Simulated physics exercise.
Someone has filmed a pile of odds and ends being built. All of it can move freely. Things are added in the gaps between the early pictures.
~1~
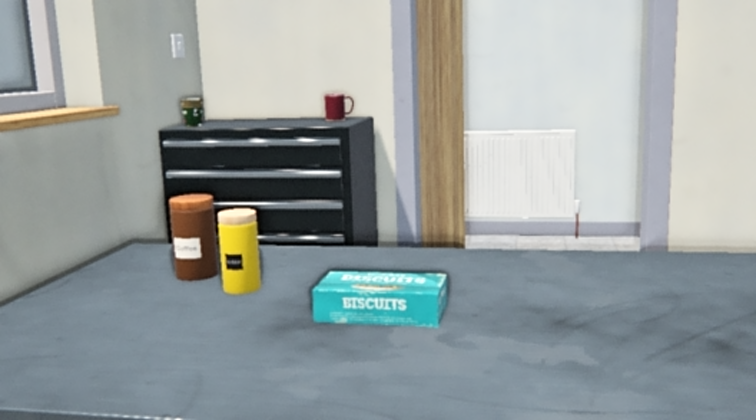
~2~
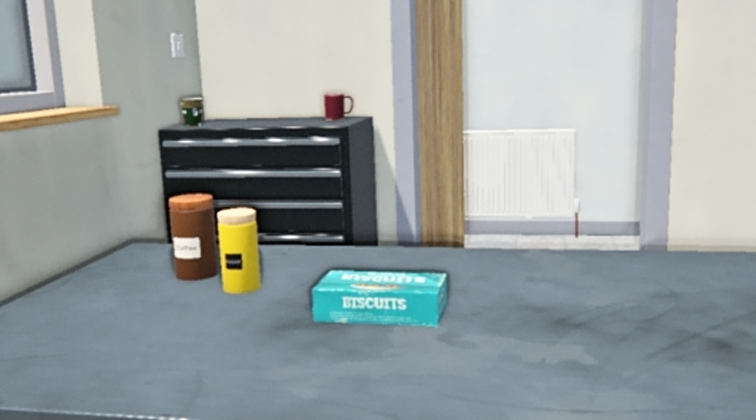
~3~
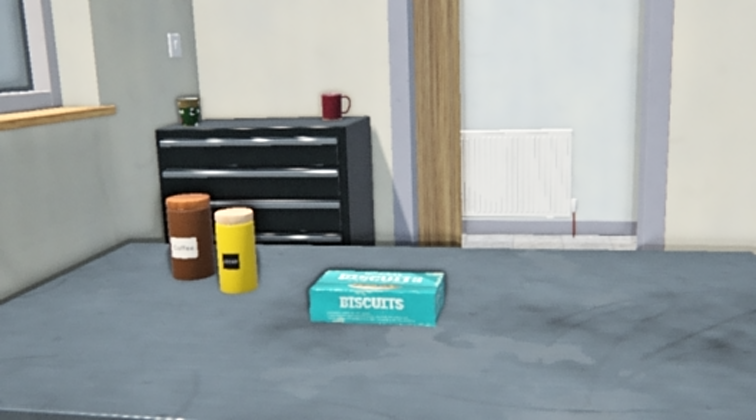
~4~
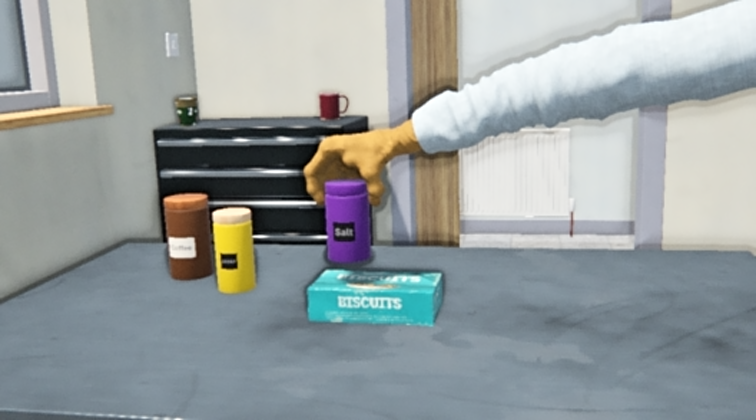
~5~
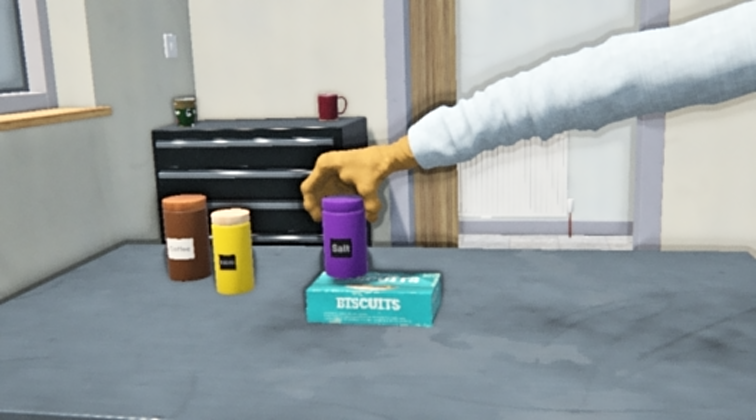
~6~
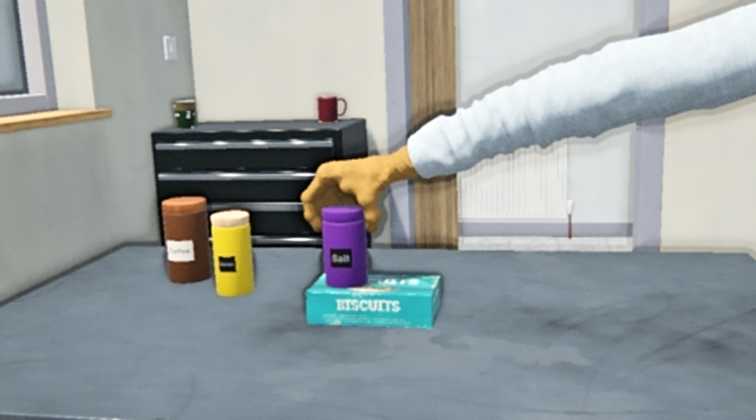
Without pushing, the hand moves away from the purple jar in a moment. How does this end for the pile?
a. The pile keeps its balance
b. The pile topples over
The answer is a.
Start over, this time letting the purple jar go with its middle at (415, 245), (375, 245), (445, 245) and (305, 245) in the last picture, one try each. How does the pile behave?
Well, the first time it stays intact, the second time it stays intact, the third time it tips over, and the fourth time it tips over.
Then, 0.60 s later than the last frame, all is still.
Then, 1.60 s later than the last frame, purple jar resting near (345, 246).
When it is over, all 4 as before. End places, in pixels of the last picture, purple jar near (345, 246). The pile holds.
